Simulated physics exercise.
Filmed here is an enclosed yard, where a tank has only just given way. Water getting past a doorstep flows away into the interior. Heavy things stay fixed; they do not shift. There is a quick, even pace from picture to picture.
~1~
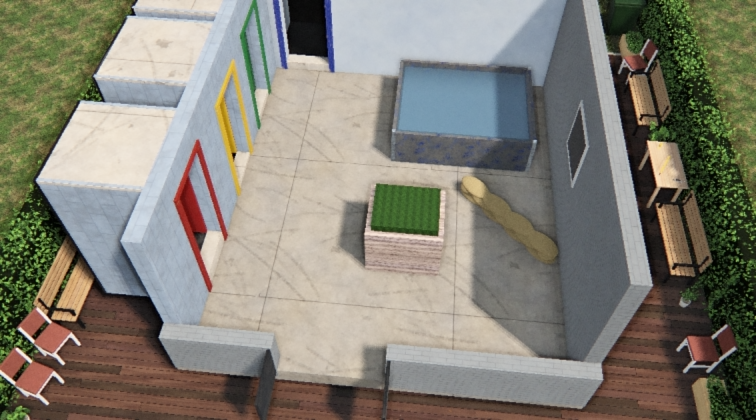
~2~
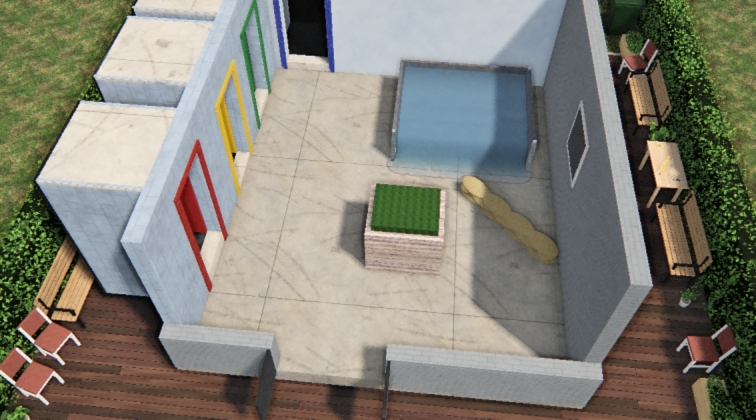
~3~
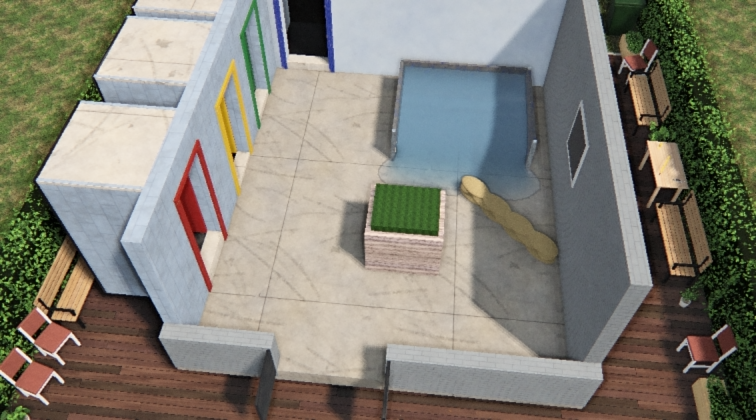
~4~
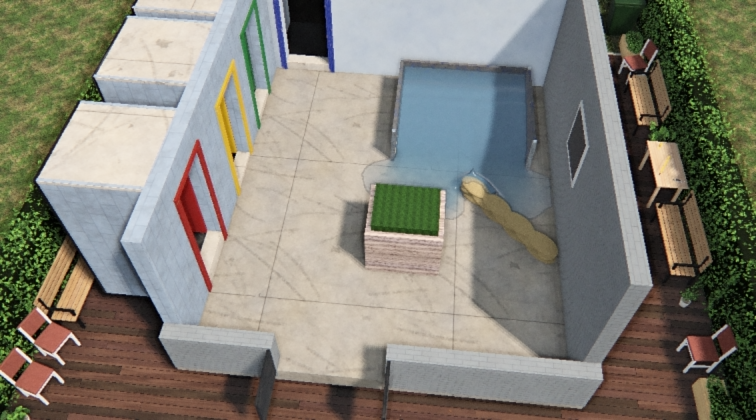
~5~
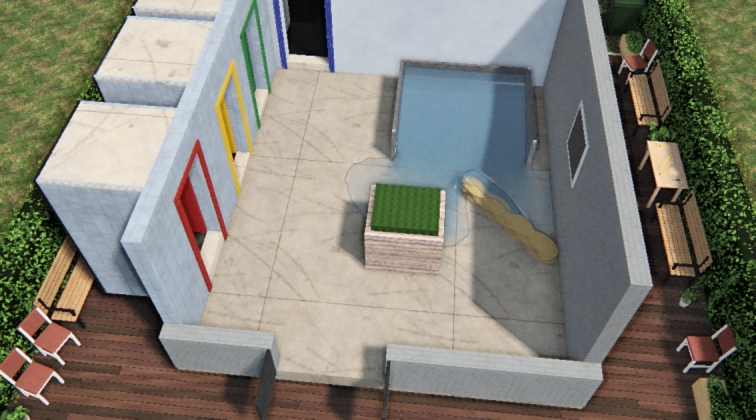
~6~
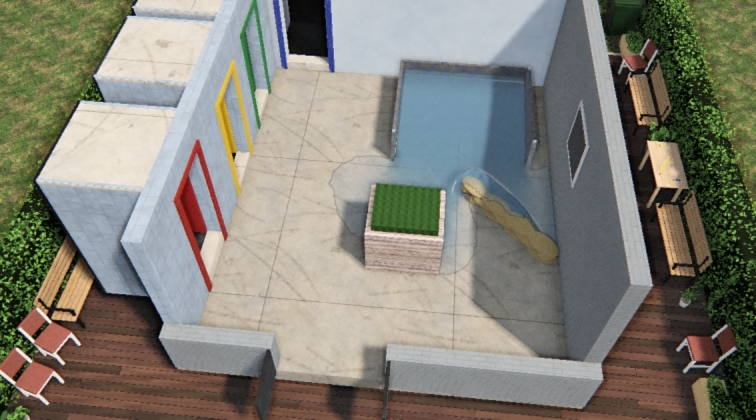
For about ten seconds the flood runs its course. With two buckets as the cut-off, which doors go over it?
Door by door: The red door stays within two buckets; the yellow door goes over two buckets; the green door stays within two buckets; the blue door stays within two buckets.
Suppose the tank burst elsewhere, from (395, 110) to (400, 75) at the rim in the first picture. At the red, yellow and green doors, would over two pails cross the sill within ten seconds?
Red door stays within the limit, yellow door exceeds the limit, green door exceeds the limit.
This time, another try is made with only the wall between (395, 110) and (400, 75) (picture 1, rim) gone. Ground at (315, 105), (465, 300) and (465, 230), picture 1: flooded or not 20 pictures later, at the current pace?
Submerged, unwetted, unwetted.
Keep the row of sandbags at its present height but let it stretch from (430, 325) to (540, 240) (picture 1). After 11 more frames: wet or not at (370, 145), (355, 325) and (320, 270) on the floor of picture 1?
Going point by point, they'd be unwetted, wetted and wetted.
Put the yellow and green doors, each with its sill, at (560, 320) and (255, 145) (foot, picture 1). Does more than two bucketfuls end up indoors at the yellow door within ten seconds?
Note: Yellow one comes out above.
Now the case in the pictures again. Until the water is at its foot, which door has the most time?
My answer: The door marked blue.
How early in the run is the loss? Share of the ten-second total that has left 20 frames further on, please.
Somewhere around 15 per cent, I'd say.
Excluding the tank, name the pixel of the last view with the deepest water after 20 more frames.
Somewhere around pixel (541, 94).
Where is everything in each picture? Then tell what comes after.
The first frame shows the tank at (464, 102) is whole and still.
In the second frame, the front is at (393, 167), out from the gap at (461, 156).
In the third frame, water pours out at (460, 157) and has run to (383, 171).
In the fourth frame, the front is at a hidden place, out from the gap at (460, 158).
In the fifth frame, the front is at a hidden place, out from the gap at (460, 158).
In the sixth frame, the front is at (555, 254), out from the gap at (460, 158).
A moment on, water covers 35 % of the floor; the red door not reached, the yellow door not reached, the green door not reached, the blue door not reached.
Next, water covers 55 % of the floor; the red door wet at the sill, nothing in, the yellow door wet at the sill, nothing in, the green door not reached, the blue door not reached.
Then, water covers 70 % of the floor; the red door wet at the sill, nothing in, the yellow door over two buckets in, the green door wet at the sill, nothing in, the blue door not reached.
Later, water covers 90 % of the floor; the red door wet at the sill, nothing in, the yellow door far over two buckets in, the green door wet at the sill, nothing in, the blue door wet at the sill, nothing in.
In the end, water covers 95 % of the floor; the red door wet at the sill, nothing in, the yellow door far over two buckets in, the green door under two buckets in, the blue door wet at the sill, nothing in.
